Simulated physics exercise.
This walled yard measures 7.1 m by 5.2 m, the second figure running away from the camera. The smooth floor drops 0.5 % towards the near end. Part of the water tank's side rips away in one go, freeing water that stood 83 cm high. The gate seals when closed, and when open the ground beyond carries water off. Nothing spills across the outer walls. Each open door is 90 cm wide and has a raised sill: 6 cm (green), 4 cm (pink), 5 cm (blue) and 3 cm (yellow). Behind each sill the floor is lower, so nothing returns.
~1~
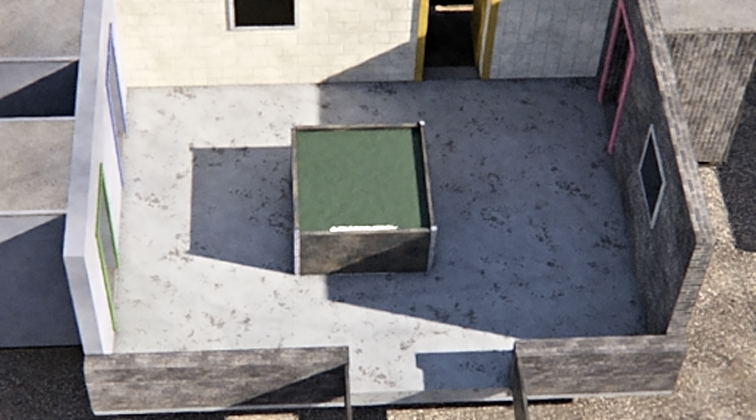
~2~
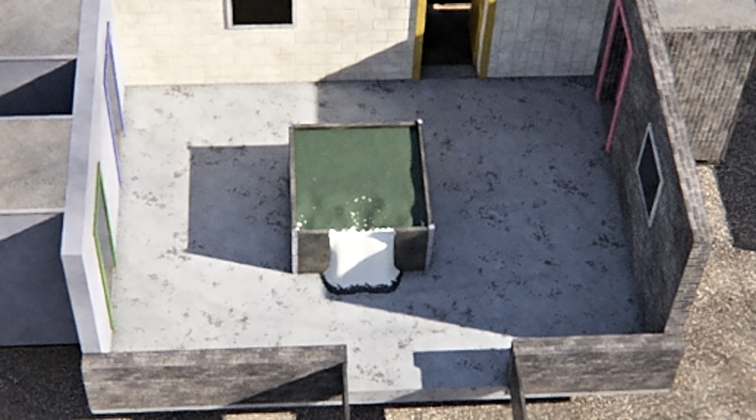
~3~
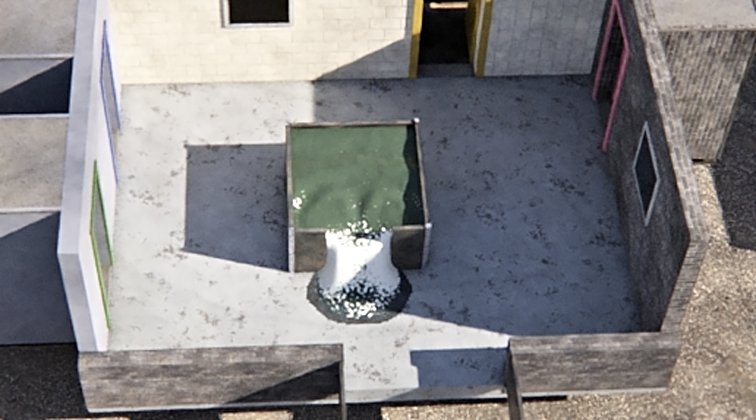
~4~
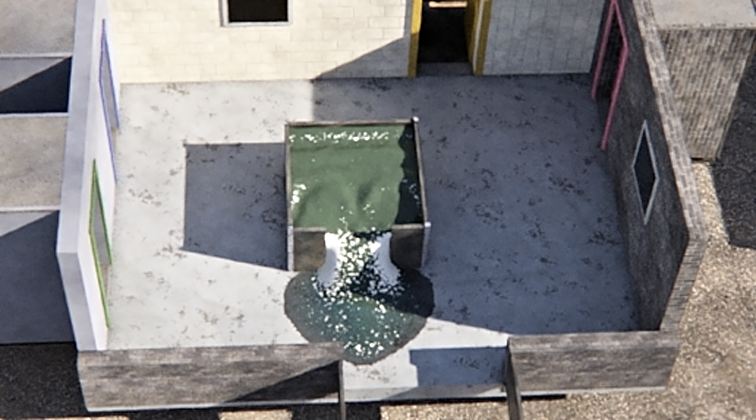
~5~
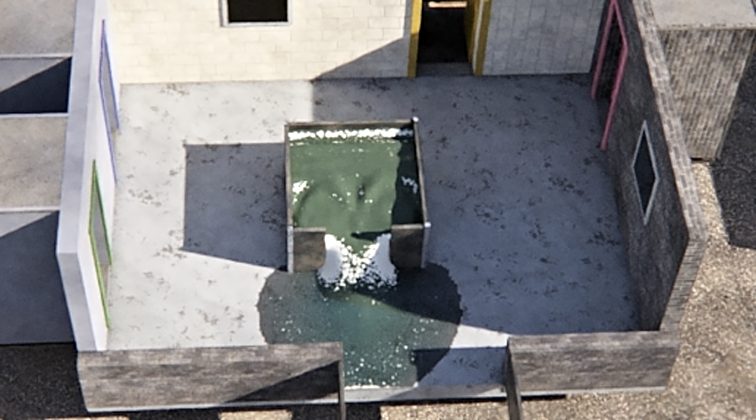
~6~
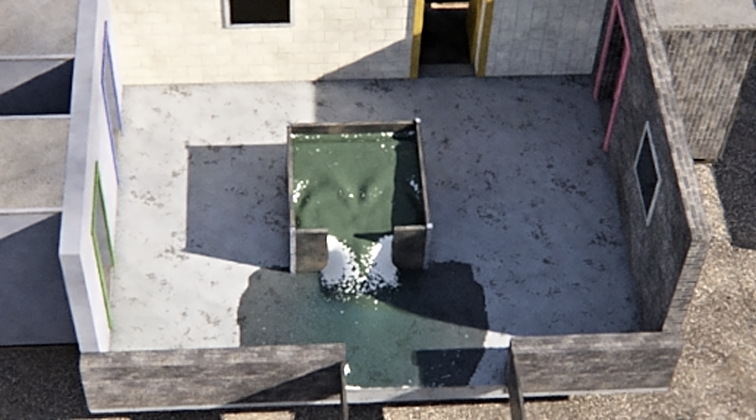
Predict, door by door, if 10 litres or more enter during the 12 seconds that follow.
The water let in: At the green door it exceeds the limit; at the pink door it keeps below the limit; at the blue door it stays under the limit; at the yellow door it does not reach the limit.
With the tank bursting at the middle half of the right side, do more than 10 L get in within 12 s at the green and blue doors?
Then: Green above, blue above.
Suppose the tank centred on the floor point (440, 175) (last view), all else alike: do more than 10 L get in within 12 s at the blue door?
Then: Blue under.
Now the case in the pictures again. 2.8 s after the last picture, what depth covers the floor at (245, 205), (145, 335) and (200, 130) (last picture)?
Roughly 0, 14 and 0 cm, in turn.
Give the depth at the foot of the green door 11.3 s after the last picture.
Some 3.5 cm.
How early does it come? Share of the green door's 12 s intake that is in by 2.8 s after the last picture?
Some 45 per cent by then.
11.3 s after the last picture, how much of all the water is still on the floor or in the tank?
Roughly 42 in a hundred.
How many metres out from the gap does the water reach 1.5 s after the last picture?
About 4.0 m.
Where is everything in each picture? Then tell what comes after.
The first picture shows still water, 83 cm deep, in the water tank at (361, 181).
In the second picture, the front is at (334, 288), 0.5 m from the gap at (362, 256); 0.2 m2 of floor is under water; 83 cm left at the back of the water tank.
In the third picture, the front is at (350, 319), 0.9 m from the gap at (359, 256); 0.8 m2 of floor is under water; 83 cm left at the back of the water tank.
In the fourth picture, the front is at a hidden place, 1.5 m from the gap at (358, 255); 2.0 m2 of floor is under water; 78 cm left at the back of the water tank.
In the fifth picture, the front is at a hidden place, 2.0 m from the gap at (358, 255); 3.8 m2 of floor is under water; 70 cm left at the back of the water tank.
In the sixth picture, water pours out at (360, 255) and has run 2.2 m, to a hidden place; typically 5 cm deep outside, 72 cm at the water tank's back.
Then, 0.7 s after the last picture water covers 20 % of the floor and is deepest (38 cm) near (332, 374); green door not reached, pink door not reached, blue door not reached, yellow door not reached.
Then, 1.5 s after the last picture water covers 25 % of the floor and is deepest (30 cm) near (122, 382); green door 10 cm at the sill, 0 L in, pink door not reached, blue door not reached, yellow door not reached.
Then, 2.8 s after the last picture water covers 35 % of the floor and is deepest (22 cm) near (318, 375); green door 11 cm at the sill, 21 L in, pink door not reached, blue door 3 cm at the sill, 0 L in, yellow door not reached.
Then, 6.3 s after the last picture water covers 60 % of the floor and is deepest (11 cm) near (122, 382); green door 7 cm at the sill, 44 L in, pink door not reached, blue door 3 cm at the sill, 0 L in, yellow door not reached.
Then, 11.3 s after the last picture water covers 80 % of the floor and is deepest (6 cm) near (318, 375); green door 4 cm at the sill, 45 L in, pink door 4 cm at the sill, 0 L in, blue door 4 cm at the sill, 1 L in, yellow door 2 cm at the sill, 0 L in.
